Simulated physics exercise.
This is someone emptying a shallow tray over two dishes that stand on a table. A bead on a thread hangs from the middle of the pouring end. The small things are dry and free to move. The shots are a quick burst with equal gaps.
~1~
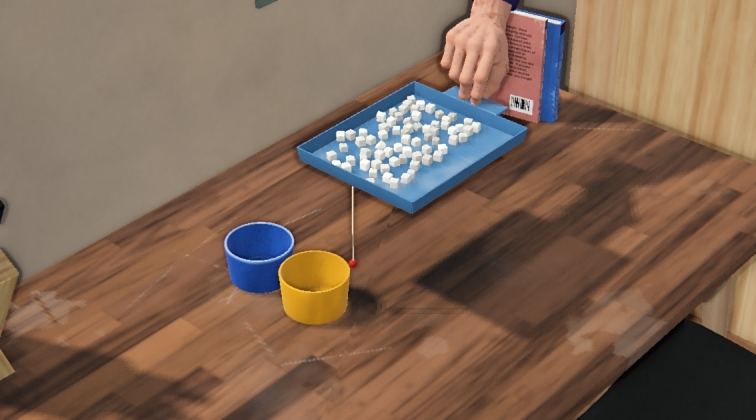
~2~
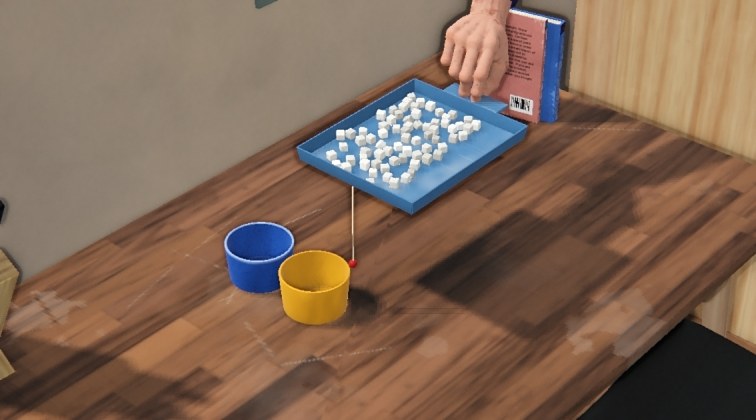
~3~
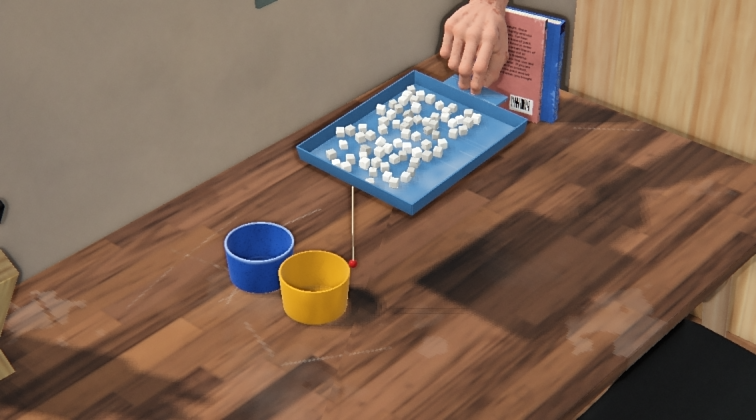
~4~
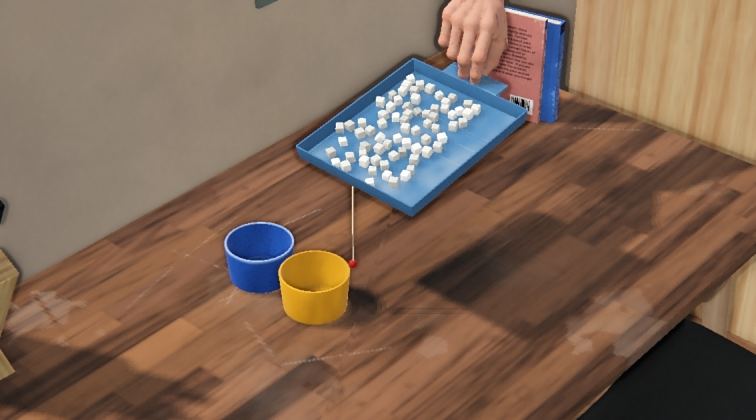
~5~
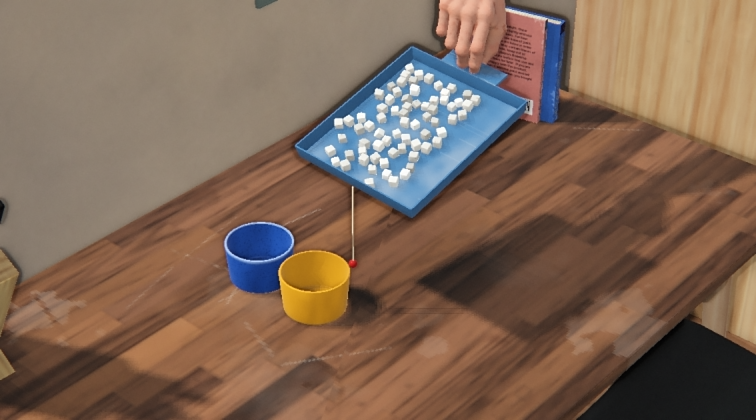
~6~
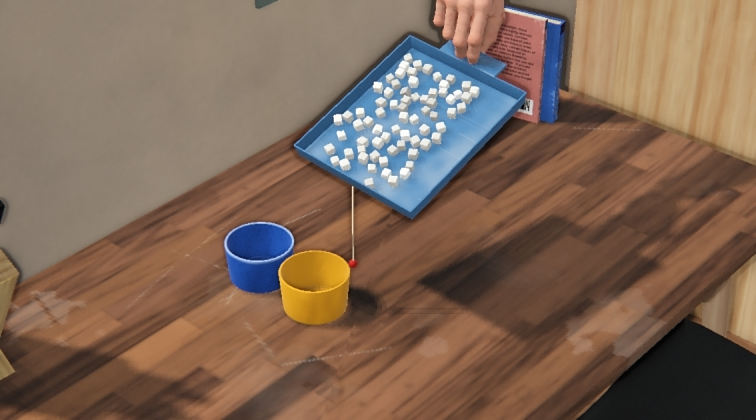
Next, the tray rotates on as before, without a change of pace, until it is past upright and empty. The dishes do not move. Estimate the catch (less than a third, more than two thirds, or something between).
In the dishes lies less than a third of it.
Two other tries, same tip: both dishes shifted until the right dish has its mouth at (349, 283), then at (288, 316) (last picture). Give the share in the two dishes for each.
Near 20 % and 20 %.
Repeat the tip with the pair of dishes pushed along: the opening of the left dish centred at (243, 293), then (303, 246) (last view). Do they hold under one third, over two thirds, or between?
At the first place under a third, at the second below one third.
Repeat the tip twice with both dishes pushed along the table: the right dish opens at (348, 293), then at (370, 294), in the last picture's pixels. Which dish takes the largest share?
The first try: The dish on the right. The second: The right-hand dish.
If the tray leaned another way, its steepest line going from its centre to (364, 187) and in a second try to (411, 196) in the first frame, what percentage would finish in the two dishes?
Near 20 % and 0 %.
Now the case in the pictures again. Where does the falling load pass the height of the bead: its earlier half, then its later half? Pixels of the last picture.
The first part at (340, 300); the rest at (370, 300).
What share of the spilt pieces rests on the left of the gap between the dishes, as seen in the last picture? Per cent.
About 20 per cent.
Soon after the last picture, tray tipped steeply; all on the tray.
A little later, tray tipped past a quarter turn; most on the tray; a small part outside both.
Later still, tray tipped past a quarter turn; a small part in the right dish; nearly all outside both.
At rest, tray tipped past a quarter turn; a small part in the right dish; none in the left dish; nearly all outside both.
